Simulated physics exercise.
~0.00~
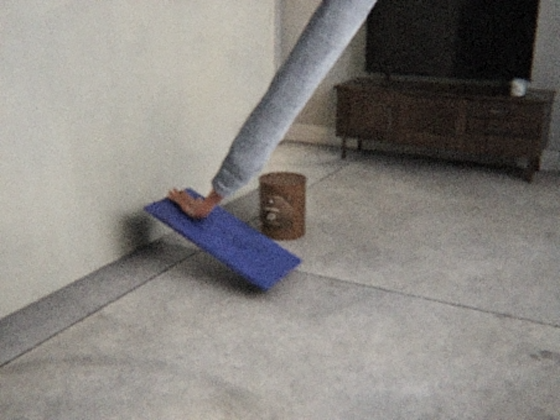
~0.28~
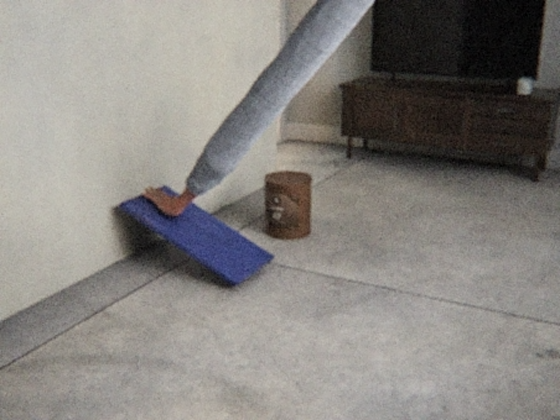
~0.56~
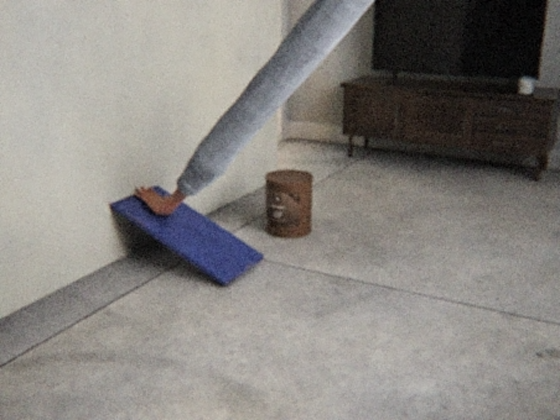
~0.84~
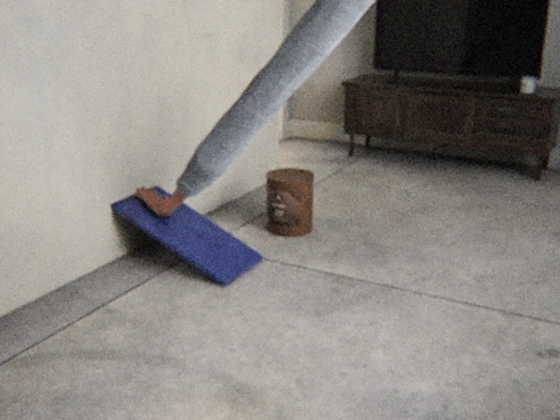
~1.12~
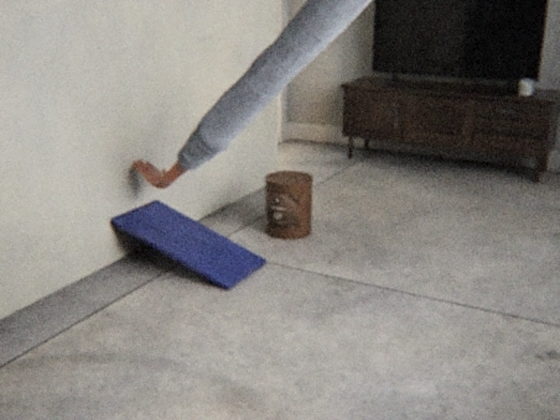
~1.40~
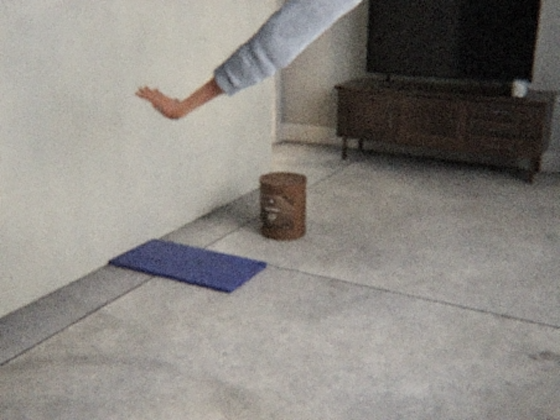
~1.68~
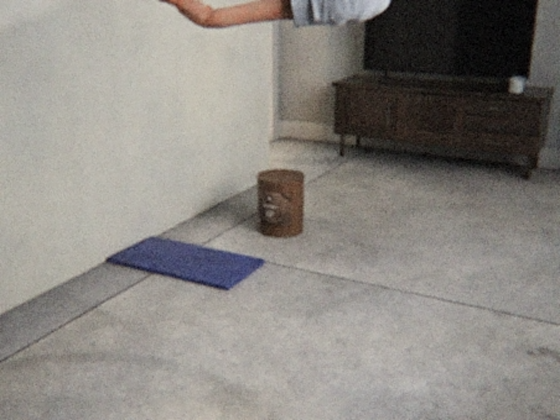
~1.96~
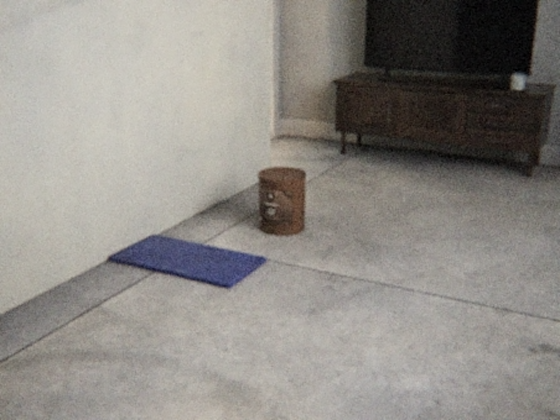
Against a pale wall, a hand leans a blue board, lets go, and it slips flat.
